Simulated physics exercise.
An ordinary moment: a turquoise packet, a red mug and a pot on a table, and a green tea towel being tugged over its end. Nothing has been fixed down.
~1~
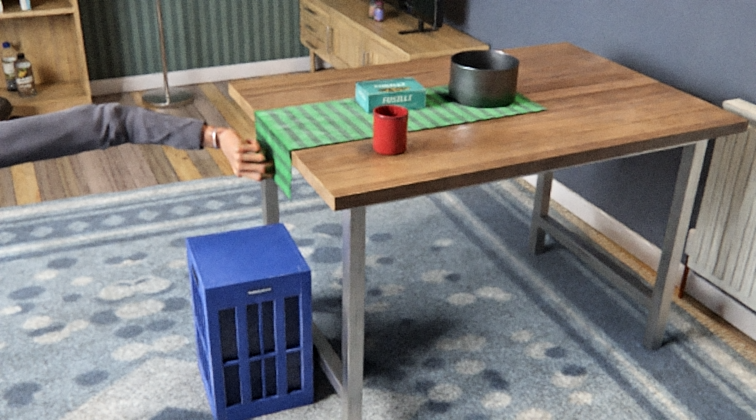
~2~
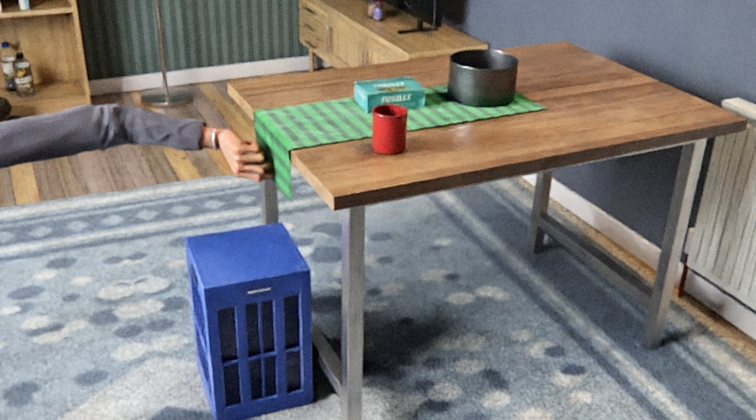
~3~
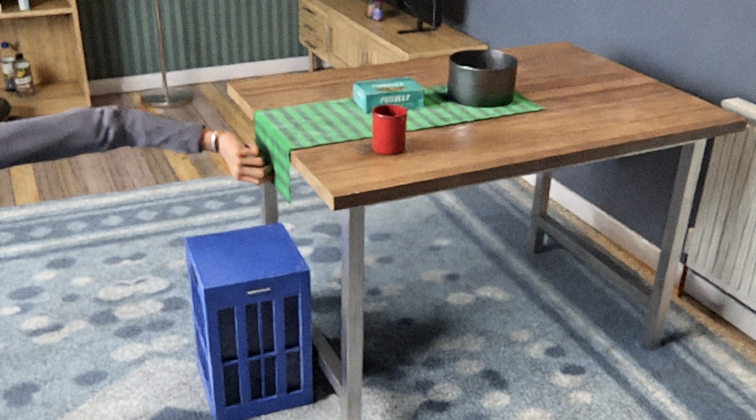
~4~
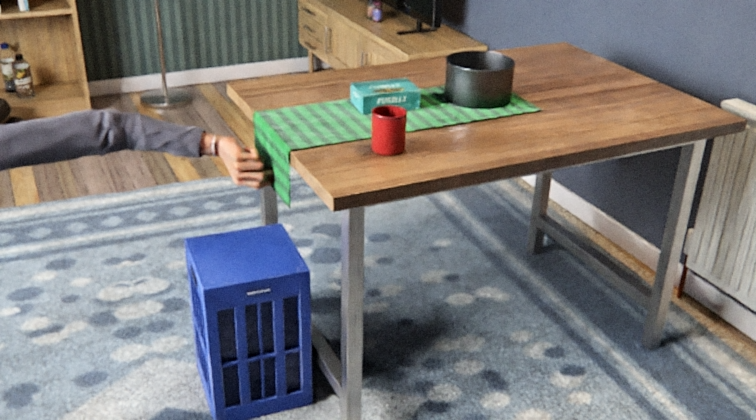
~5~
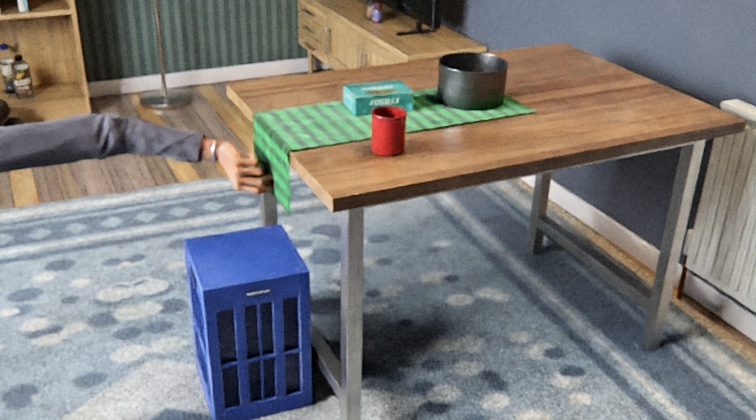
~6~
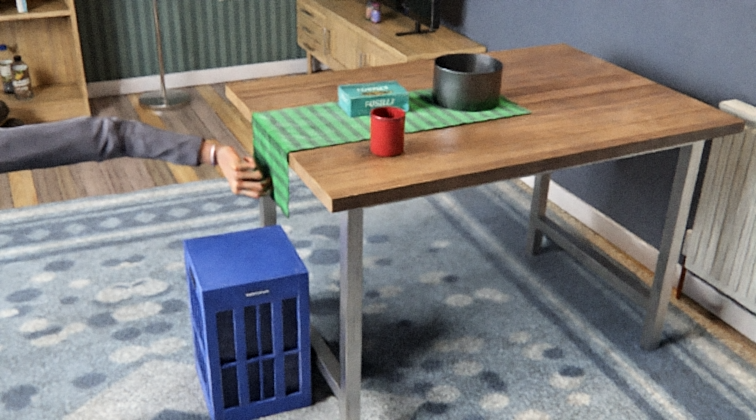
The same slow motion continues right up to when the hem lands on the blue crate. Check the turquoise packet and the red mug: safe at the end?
Turquoise packet yes; red mug yes.
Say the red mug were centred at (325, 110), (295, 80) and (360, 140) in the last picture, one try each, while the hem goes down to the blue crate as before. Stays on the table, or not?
At the first place it ends up off, at the second it does not leave, and at the third it does not leave.
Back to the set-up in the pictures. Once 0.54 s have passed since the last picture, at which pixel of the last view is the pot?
Look roughly at (441, 85).
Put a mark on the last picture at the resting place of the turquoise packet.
Around (321, 106).
Then, 0.22 s after the last picture, hem going down; packet moved a little; mug unmoved.
Then, 0.54 s after the last picture, hem going down; packet carried along near (345, 103); mug unmoved.
Then, 0.90 s after the last picture, hem on the crate; packet carried along near (325, 106); mug unmoved.
At rest, hem on the crate; packet carried along near (321, 106); mug unmoved. The turquoise packet remains up there and the red mug keeps clear of the edge.
